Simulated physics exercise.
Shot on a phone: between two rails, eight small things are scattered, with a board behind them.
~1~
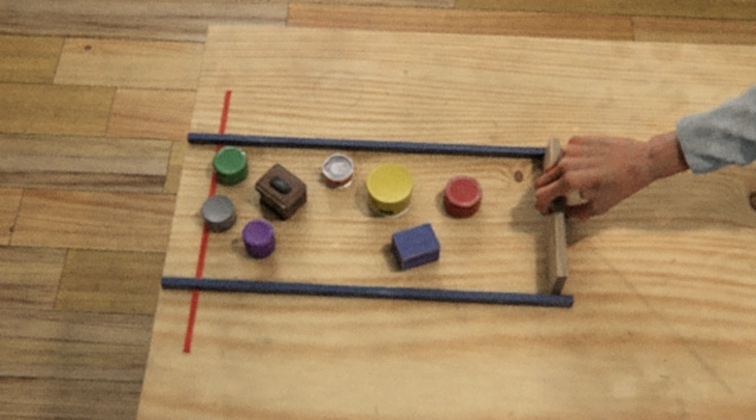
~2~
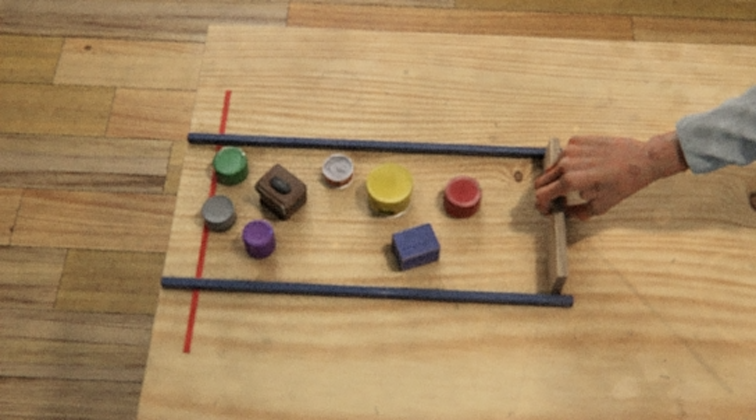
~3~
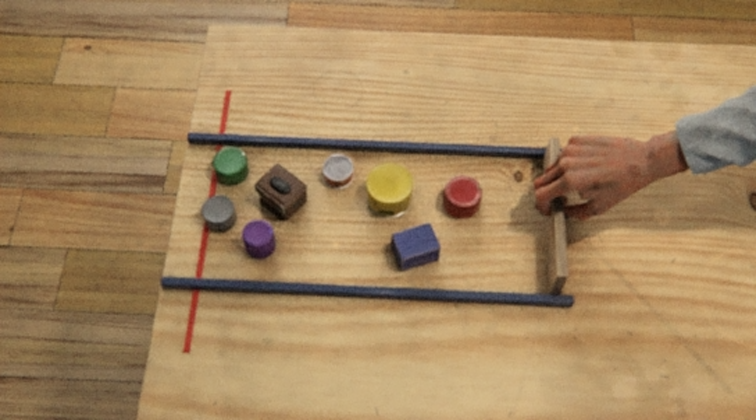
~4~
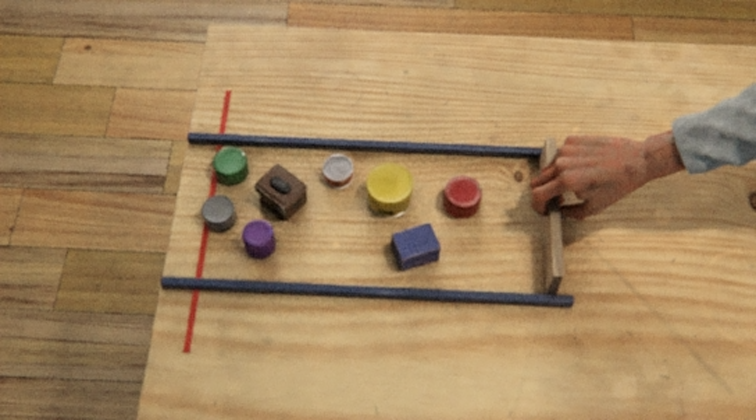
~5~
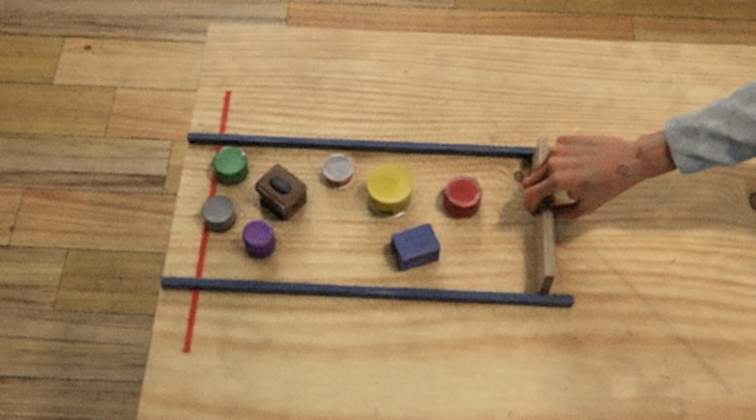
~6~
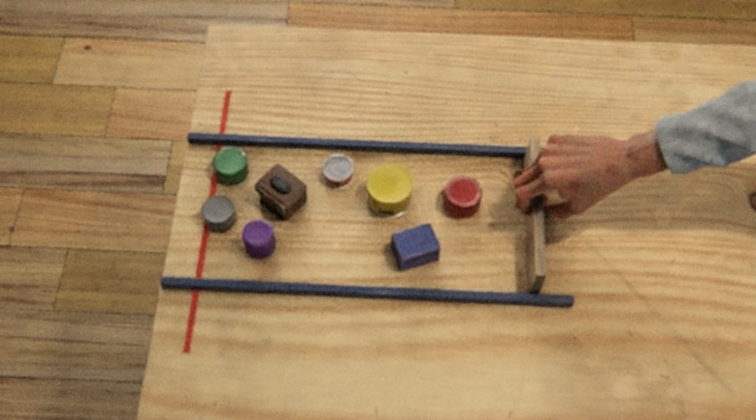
A hand held a wooden board upright at the right end of two blue rails, then slid it slightly left toward the scattered small objects, which all stayed where they were.
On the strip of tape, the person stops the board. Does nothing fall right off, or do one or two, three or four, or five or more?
I predict that five of them or more will leave the table.
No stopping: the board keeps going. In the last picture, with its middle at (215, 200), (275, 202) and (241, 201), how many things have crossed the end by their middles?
Respectively, 5, 0 and 3.
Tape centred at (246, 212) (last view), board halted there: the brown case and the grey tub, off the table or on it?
The brown case slips off and the grey tub slips off.
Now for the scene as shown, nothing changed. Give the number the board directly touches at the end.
It is in contact with 3.
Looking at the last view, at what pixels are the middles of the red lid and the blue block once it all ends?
Close to (194, 181); the other close to (183, 230).
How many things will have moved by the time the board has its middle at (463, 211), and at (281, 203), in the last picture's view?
That makes 1 at the first spot and 8 at the second.
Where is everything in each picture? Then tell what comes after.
The first picture shows grey tub (219, 214); green lid (231, 166); purple lid (259, 239); board (555, 215); tape (209, 211).
The second picture shows green lid (231, 166); blue block (416, 247).
The third picture shows purple lid (259, 239); board (555, 215).
The fourth picture shows grey tub (219, 214); brown case (282, 193).
The fifth picture shows green lid (231, 166); orange tin (338, 172).
The sixth picture shows grey tub (219, 214); green lid (231, 166); purple lid (259, 239); board (535, 214); tape (209, 211).
Early on, none off yet; grey tub at rest near (219, 214); green lid at rest near (231, 166); purple lid at rest near (259, 239).
Finally, the number that fall off is five or more; lost, yellow pot, brown case, purple lid, green lid and grey tub.
